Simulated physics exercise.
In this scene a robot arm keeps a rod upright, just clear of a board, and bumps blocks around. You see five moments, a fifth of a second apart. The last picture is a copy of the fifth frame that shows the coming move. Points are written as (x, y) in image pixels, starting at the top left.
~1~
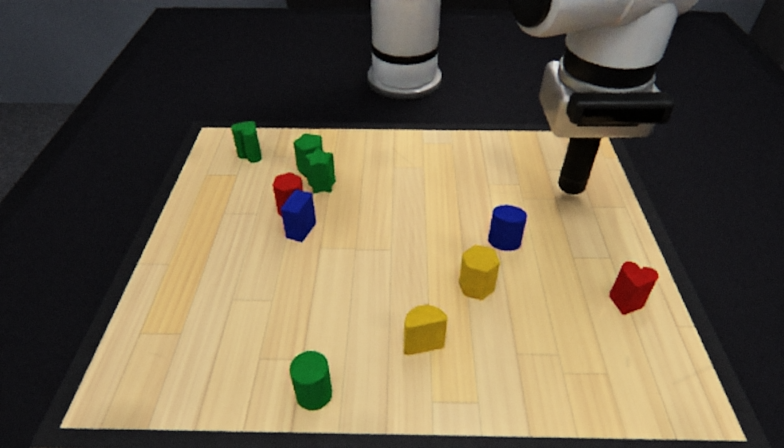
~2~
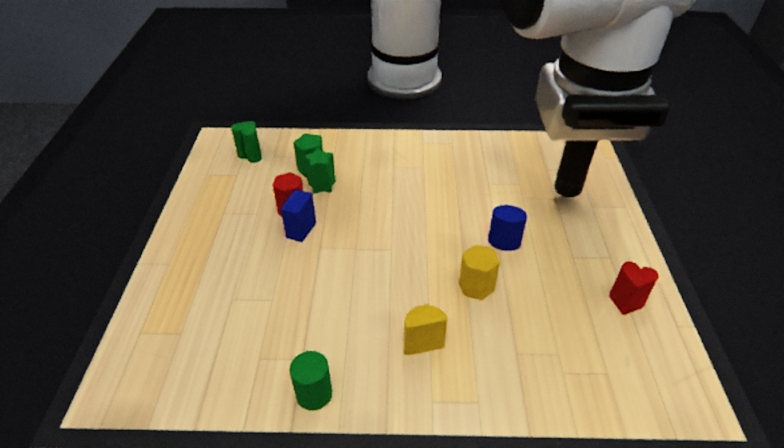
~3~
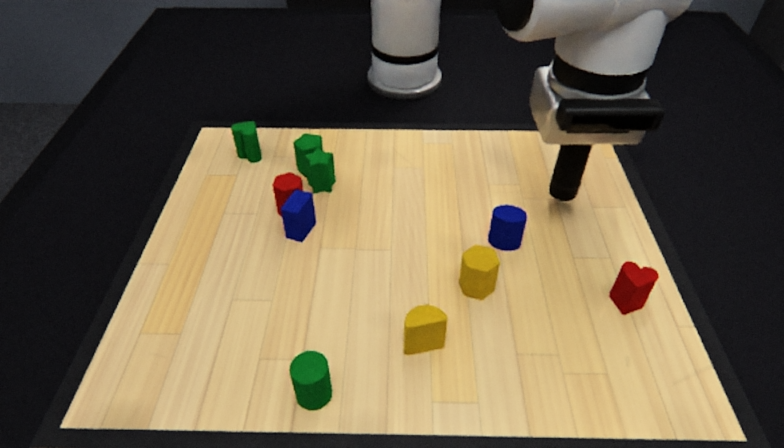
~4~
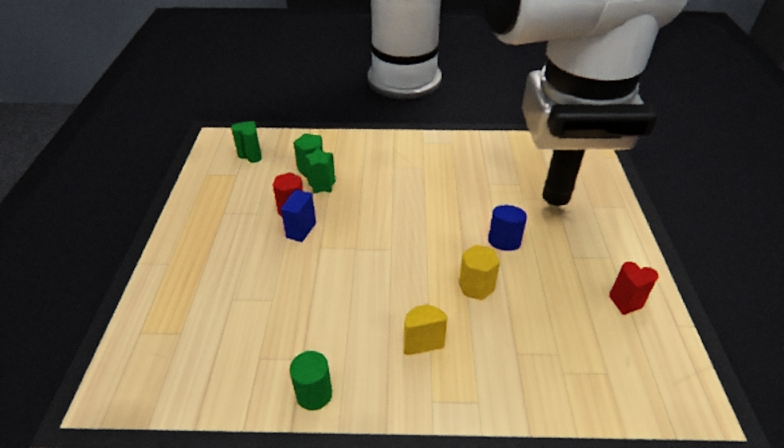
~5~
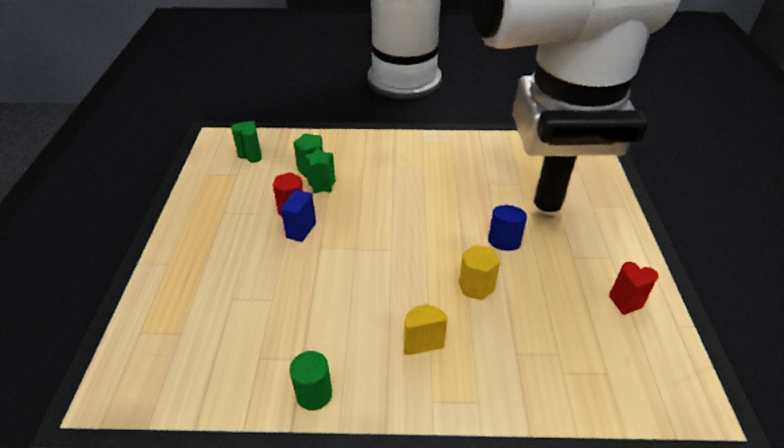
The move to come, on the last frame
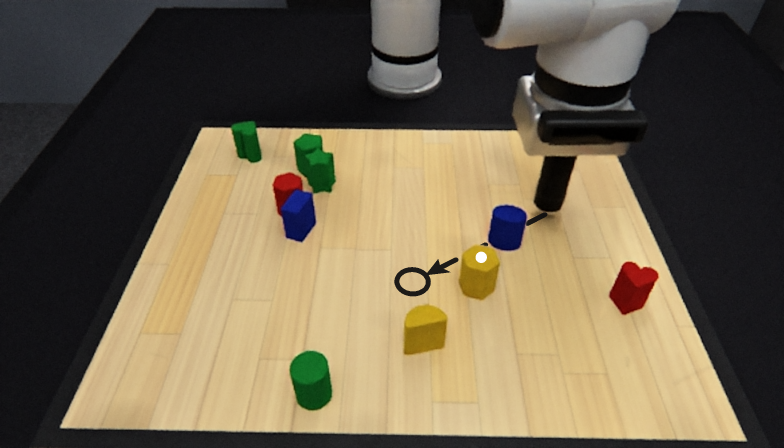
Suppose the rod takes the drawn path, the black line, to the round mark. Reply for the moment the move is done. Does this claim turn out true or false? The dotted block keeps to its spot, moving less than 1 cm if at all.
False
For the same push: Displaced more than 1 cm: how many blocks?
I'd say two blocks get moved.
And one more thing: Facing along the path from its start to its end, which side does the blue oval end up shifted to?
Shifted left.
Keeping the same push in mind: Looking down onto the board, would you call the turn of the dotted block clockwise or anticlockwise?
My answer: Anticlockwise.
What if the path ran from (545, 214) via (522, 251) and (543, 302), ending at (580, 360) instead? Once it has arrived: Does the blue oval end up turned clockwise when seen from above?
The answer is yes.
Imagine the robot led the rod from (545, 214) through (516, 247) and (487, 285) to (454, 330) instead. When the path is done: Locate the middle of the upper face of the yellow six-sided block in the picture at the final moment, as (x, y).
By then it is at (424, 291).
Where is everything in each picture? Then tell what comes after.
Lower end of the rod at (571, 187), tops of blocks, yellow D-shaped block at (425, 315), yellow six-sided block at (481, 257), blue oval at (510, 213), in the first picture.
Rod at (568, 189), blocks as before, in the second picture.
Rod at (562, 193), blocks as before, in the third picture.
Rod at (556, 198), blocks as before, in the fourth picture.
Rod at (548, 204), yellow D-shaped block at (425, 315), yellow six-sided block at (481, 257), blue oval at (510, 213), in the fifth picture.
The drawn path runs in a line from (545, 214) to (413, 282); the dot is on the yellow six-sided block.
What follows on the original path. One third of the way, rod at (506, 225); blue oval at (495, 223).
Two thirds of the way, rod at (461, 248); yellow six-sided block at (475, 269), turned 55° anticlockwise; blue oval at (454, 250), turned 35° anticlockwise.
At the end, rod at (413, 271); yellow D-shaped block not moved; yellow six-sided block at (474, 271), turned 65° anticlockwise; blue oval at (428, 278), turned 115° anticlockwise.
